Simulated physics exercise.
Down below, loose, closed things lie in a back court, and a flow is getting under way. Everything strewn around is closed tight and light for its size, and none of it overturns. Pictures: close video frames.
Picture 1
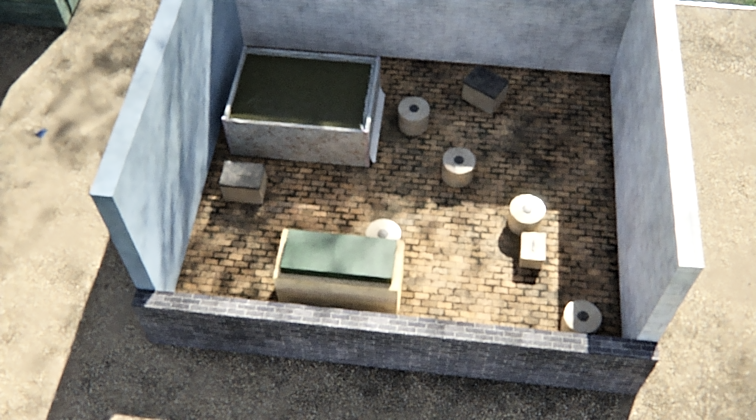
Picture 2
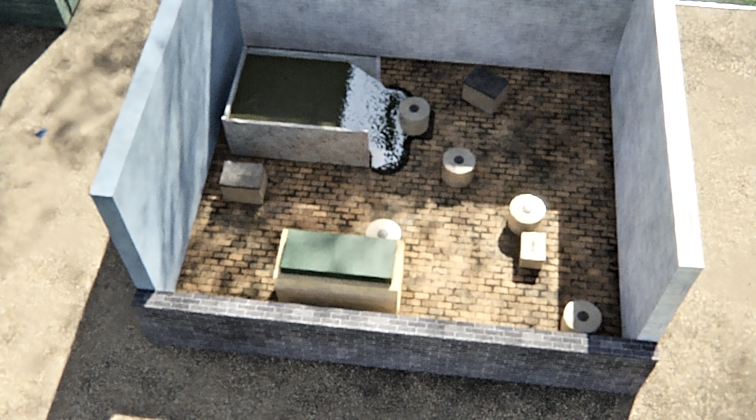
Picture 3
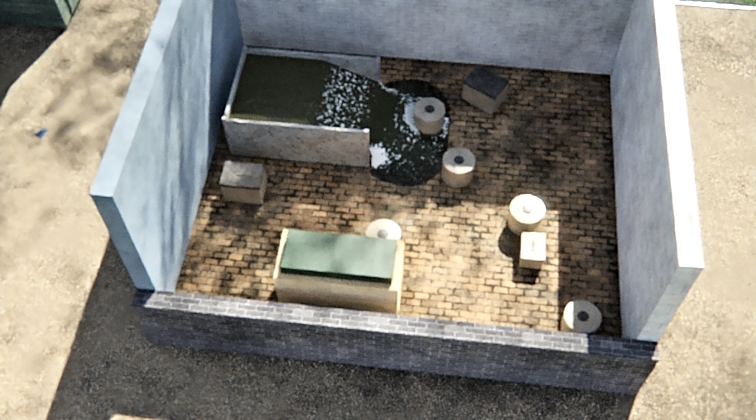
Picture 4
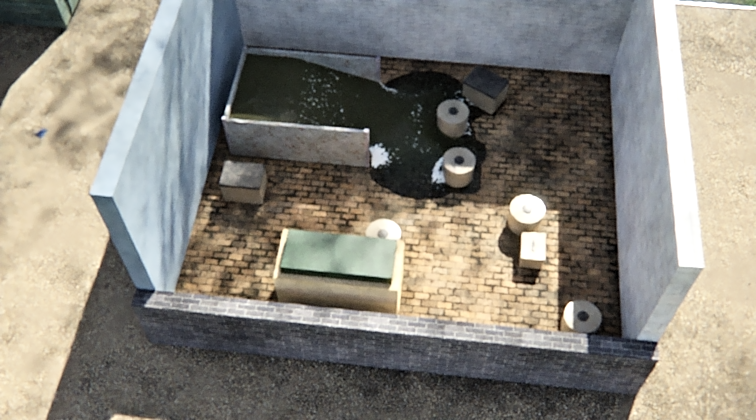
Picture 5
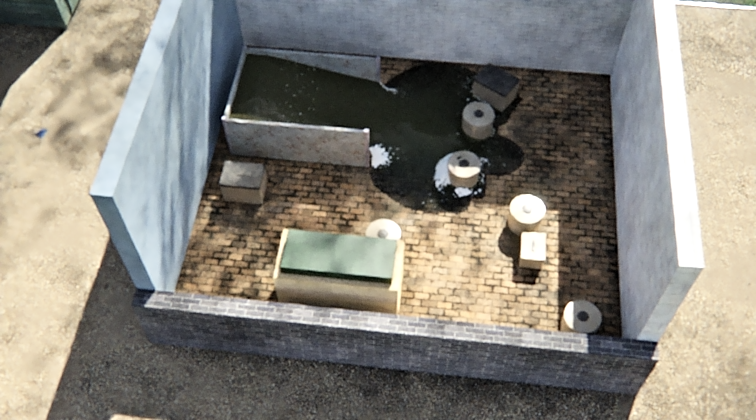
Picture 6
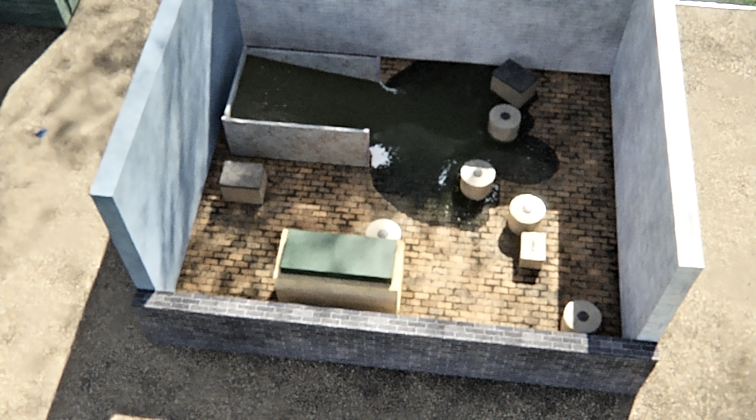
In a walled brick courtyard, dark water pours from a tank and pushes containers rightward.
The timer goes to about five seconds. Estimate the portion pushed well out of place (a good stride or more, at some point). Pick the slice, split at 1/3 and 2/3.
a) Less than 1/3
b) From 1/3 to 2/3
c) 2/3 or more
c, 2/3 or more.
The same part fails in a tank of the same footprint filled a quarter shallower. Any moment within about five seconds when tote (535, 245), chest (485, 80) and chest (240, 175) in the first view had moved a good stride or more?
Object 1: Covered it. Object 2: Covered it. Object 3: Didn't cover it.
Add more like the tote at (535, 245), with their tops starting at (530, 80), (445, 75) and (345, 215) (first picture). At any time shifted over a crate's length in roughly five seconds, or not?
Listed in order: Displaced, displaced, then hardly budges.
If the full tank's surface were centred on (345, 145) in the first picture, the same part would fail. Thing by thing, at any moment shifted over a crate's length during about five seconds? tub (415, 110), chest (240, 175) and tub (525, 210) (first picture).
Results in order: Never that far / never that far / made it that far.
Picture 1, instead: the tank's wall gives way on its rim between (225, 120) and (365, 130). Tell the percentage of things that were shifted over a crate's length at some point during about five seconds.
My figure is about 60 %.
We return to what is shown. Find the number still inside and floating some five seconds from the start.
Count: 6.
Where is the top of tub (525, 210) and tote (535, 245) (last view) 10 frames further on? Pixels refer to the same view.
About (584, 245) and (597, 286).
A moment on, 3 of 8 are well off their spots; 0 afloat.
Next, 5 of 8 are well off their spots; 5 afloat.
Later, 5 of 8 are well off their spots; 5 afloat.
In the end, 6 of 8 are well off their spots, and 6 have been at some point; 6 afloat.
